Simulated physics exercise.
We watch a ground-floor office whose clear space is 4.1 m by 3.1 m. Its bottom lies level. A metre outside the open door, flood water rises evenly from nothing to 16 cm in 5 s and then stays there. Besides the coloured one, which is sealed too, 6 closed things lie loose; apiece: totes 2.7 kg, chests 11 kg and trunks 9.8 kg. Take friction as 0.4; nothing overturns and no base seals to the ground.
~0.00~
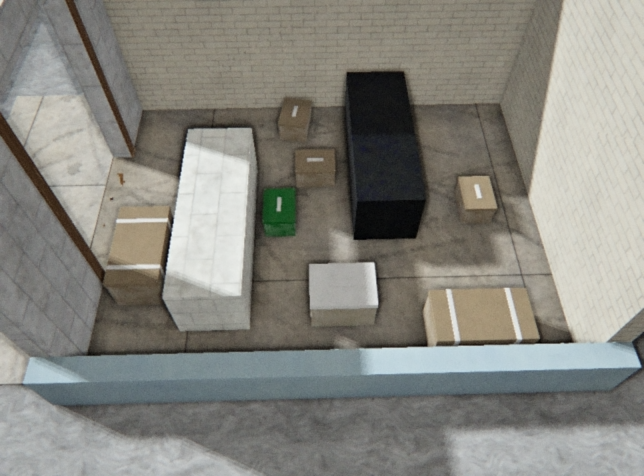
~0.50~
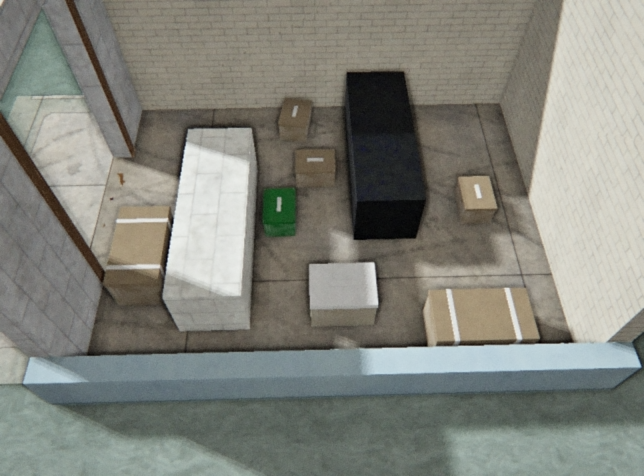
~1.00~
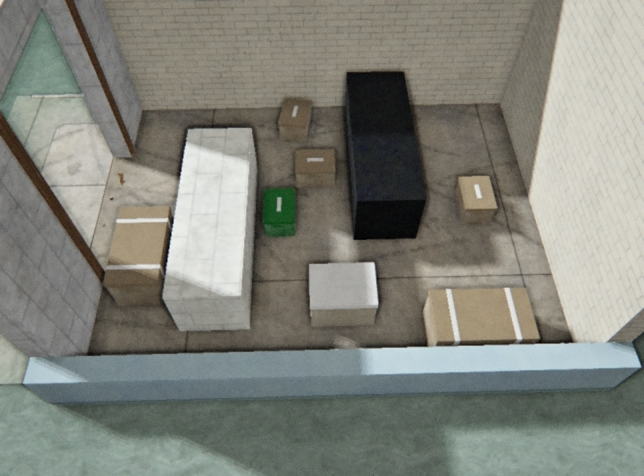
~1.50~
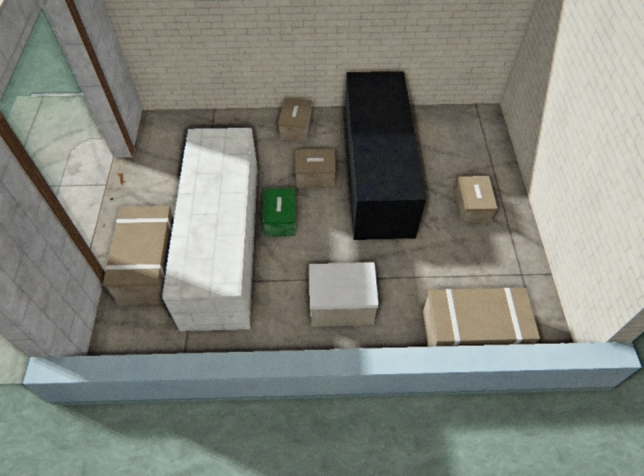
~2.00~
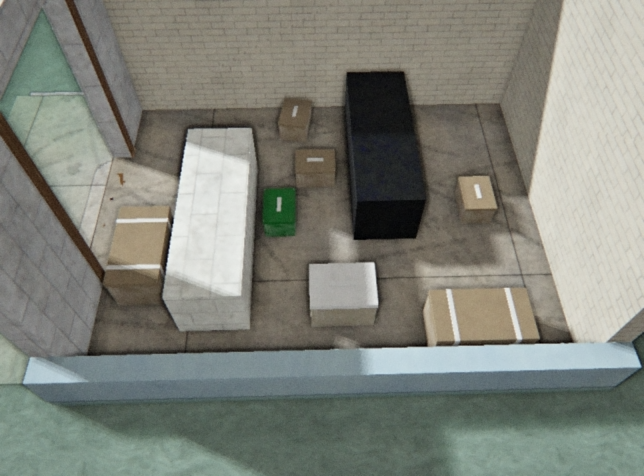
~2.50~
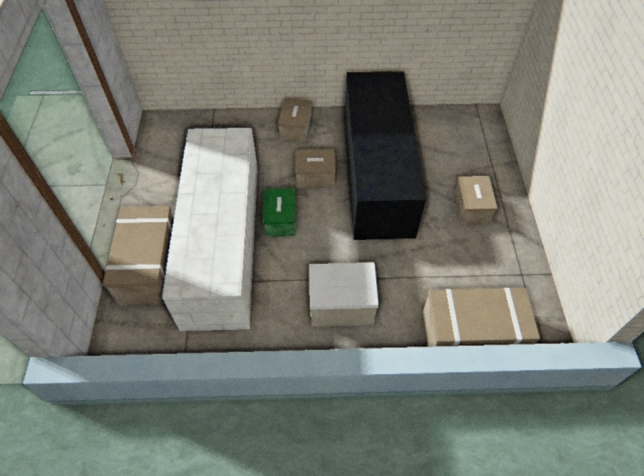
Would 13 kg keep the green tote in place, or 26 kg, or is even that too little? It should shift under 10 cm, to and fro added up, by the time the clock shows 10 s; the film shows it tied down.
I expect that the lower weight is enough.
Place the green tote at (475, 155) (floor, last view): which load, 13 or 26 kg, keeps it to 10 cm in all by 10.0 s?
Either load holds.
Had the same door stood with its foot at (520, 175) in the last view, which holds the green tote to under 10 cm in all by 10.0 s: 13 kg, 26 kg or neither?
In that case the lower weight is enough.
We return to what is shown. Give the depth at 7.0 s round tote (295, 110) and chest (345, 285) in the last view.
Roughly 5 and 2 cm.
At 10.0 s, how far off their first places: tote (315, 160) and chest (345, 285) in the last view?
In that order: 30 cm, 50 cm.
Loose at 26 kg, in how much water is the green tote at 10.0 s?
About 7 cm.
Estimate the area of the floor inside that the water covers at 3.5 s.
Some 1.0 m2.
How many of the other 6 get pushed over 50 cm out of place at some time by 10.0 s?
I count 3.
After 3.5 s the green tote would be 0 cm from its start with 13 kg and 0 cm from its start with 26 kg; 0 cm of water round it then.
After 4.5 s the green tote would be 0 cm from its start with 13 kg and 0 cm from its start with 26 kg; 0 cm of water round it then.
After 7.0 s the green tote would be 0 cm from its start with 13 kg and 0 cm from its start with 26 kg; 0 cm of water round it then.
After 10.0 s the green tote would be 0 cm from its start with 13 kg and 0 cm from its start with 26 kg; 7 cm of water round it then.
